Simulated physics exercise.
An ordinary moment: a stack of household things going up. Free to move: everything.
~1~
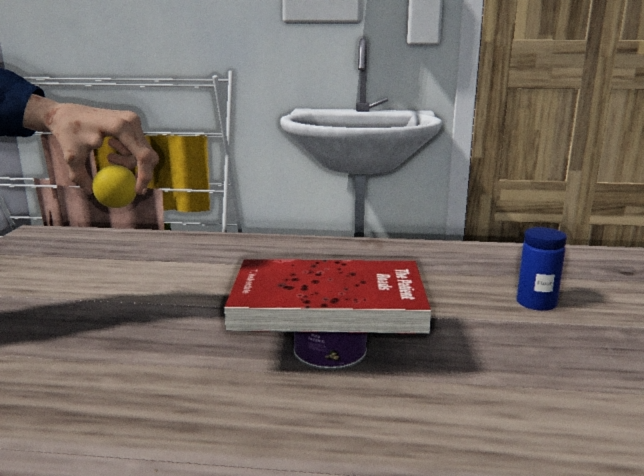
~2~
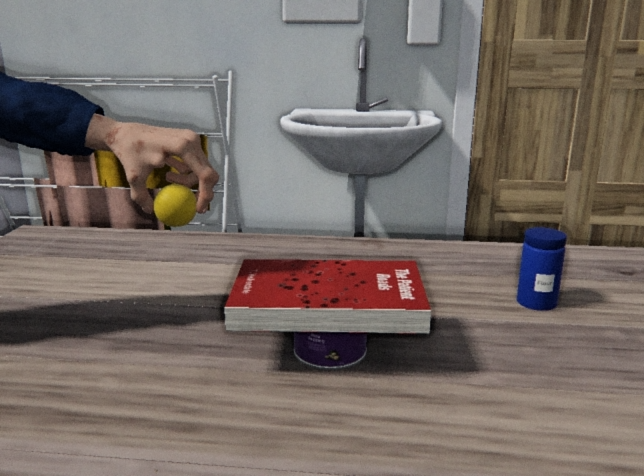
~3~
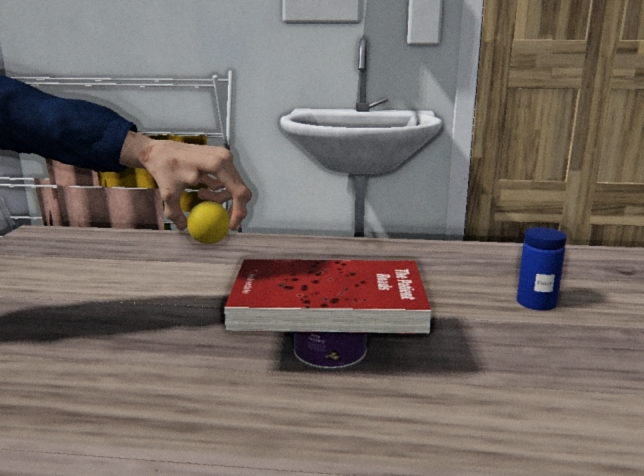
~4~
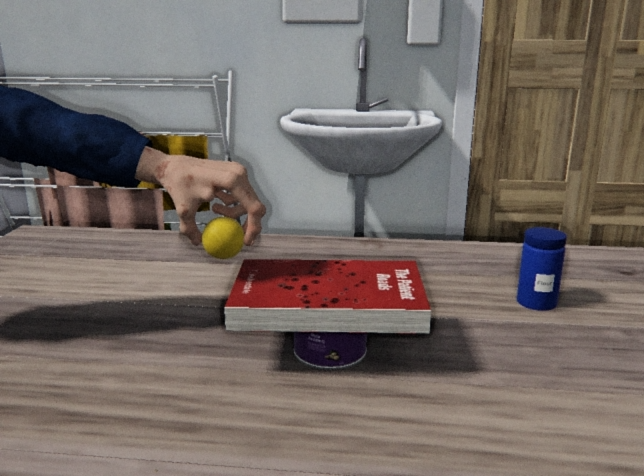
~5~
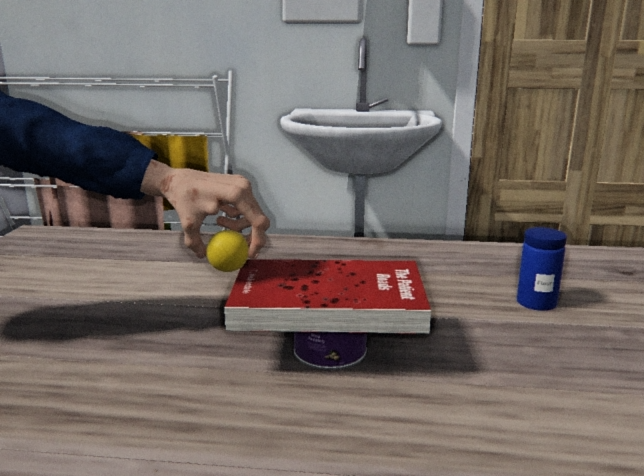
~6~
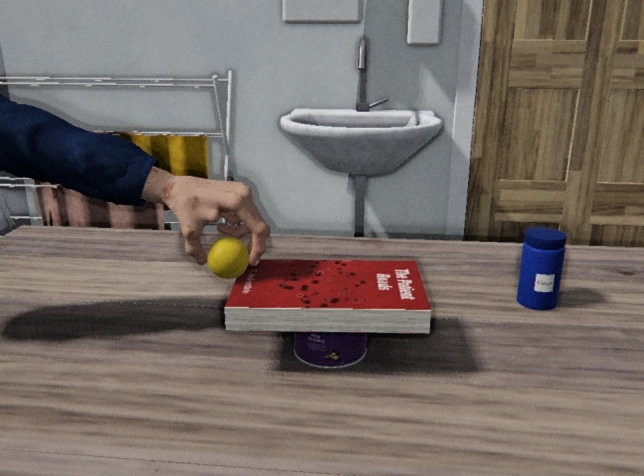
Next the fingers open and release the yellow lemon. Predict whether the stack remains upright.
Unsteady.
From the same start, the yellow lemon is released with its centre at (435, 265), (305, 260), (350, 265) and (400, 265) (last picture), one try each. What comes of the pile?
Attempt one, the pile falls over; attempt two, it survives; attempt three, it survives; attempt four, it survives.
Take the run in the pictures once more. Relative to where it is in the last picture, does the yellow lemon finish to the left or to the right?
Well, it travels over to the left.
Then, 0.30 s on from there, yellow lemon shifted a little near (217, 271).
Then, 0.40 s on from there, yellow lemon now fallen.
Then, 1.70 s on from there, nothing new.
In the end, fallen, yellow lemon; the other 3 unmoved. At the end, from the last picture's camera, yellow lemon near (203, 325). The pile gives way.
